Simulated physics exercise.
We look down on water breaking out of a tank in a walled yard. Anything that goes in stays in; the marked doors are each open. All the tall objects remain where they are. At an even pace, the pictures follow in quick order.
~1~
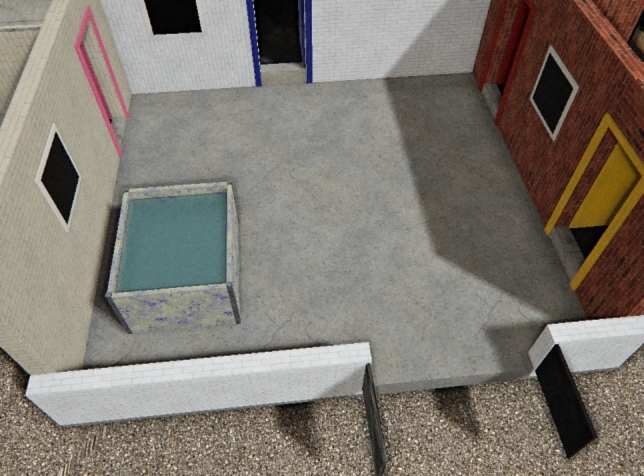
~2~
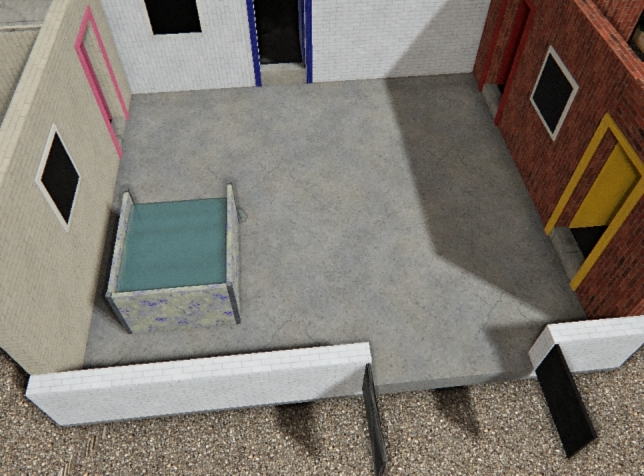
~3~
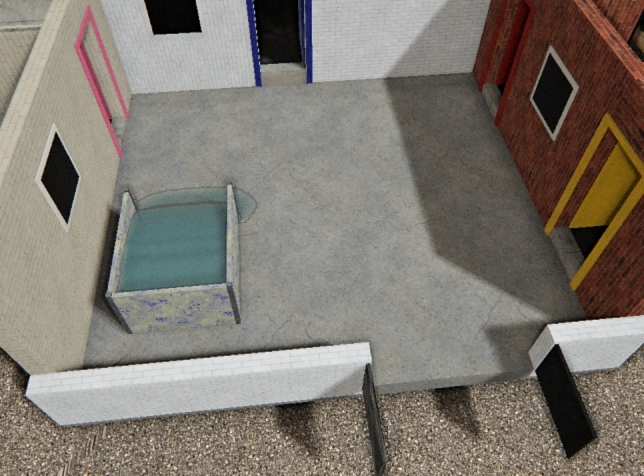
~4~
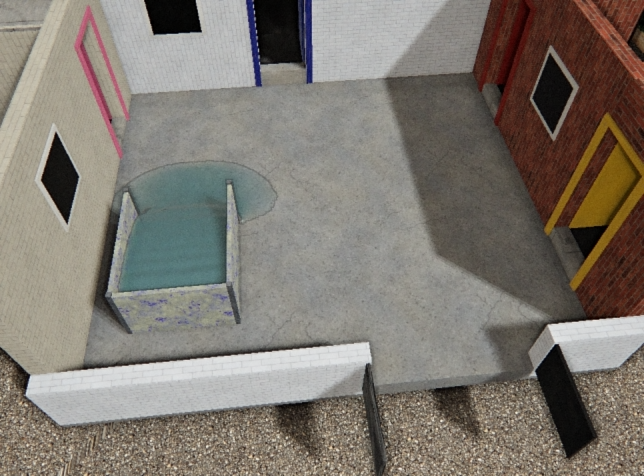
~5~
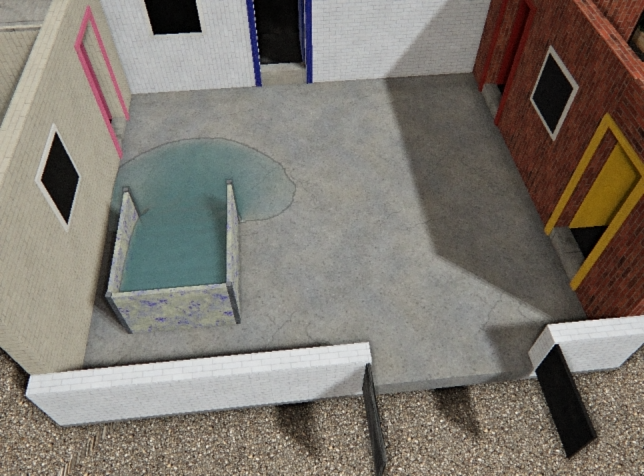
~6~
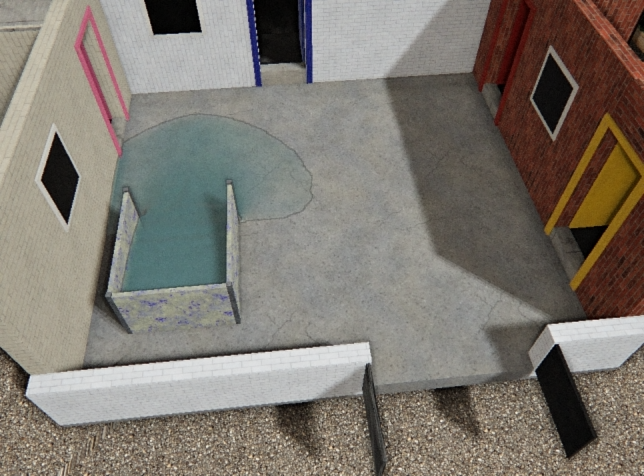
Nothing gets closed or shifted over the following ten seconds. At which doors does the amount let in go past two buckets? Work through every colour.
Door by door: The red door stays at two or fewer; the blue door stays at two or fewer; the yellow door stays at two or fewer; the pink door goes past two.
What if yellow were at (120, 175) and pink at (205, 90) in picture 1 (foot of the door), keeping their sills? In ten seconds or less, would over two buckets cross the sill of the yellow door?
I'd say the yellow one doesn't reach it.
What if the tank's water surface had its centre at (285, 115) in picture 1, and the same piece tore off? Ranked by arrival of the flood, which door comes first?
The one in blue.
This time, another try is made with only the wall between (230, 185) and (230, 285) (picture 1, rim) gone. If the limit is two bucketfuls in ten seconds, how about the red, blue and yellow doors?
Door by door, the red door comes up short, then the blue door comes up short, then the yellow door crosses the line.
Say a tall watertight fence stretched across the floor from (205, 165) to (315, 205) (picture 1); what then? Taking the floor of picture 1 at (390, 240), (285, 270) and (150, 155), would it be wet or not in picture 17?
Taking the three spots in turn, they are inundated, inundated and inundated.
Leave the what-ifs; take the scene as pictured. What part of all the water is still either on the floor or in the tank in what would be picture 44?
I make it 96 per cent.
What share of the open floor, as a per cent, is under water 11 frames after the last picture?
Roughly 35 percent, I'd say.
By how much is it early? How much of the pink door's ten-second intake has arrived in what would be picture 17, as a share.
Approximately 15 in a hundred, I reckon.
A moment on, water covers 30 % of the floor; the red door not reached, the blue door wet at the sill, nothing in, the yellow door not reached, the pink door wet at the sill, nothing in.
Next, water covers 35 % of the floor; the red door not reached, the blue door wet at the sill, nothing in, the yellow door not reached, the pink door under two buckets in.
Then, water covers 45 % of the floor; the red door wet at the sill, nothing in, the blue door wet at the sill, nothing in, the yellow door not reached, the pink door over two buckets in.
Later, water covers 75 % of the floor; the red door wet at the sill, nothing in, the blue door wet at the sill, nothing in, the yellow door wet at the sill, nothing in, the pink door over two buckets in.
In the end, water covers 90 % of the floor; the red door wet at the sill, nothing in, the blue door wet at the sill, nothing in, the yellow door wet at the sill, nothing in, the pink door over two buckets in.
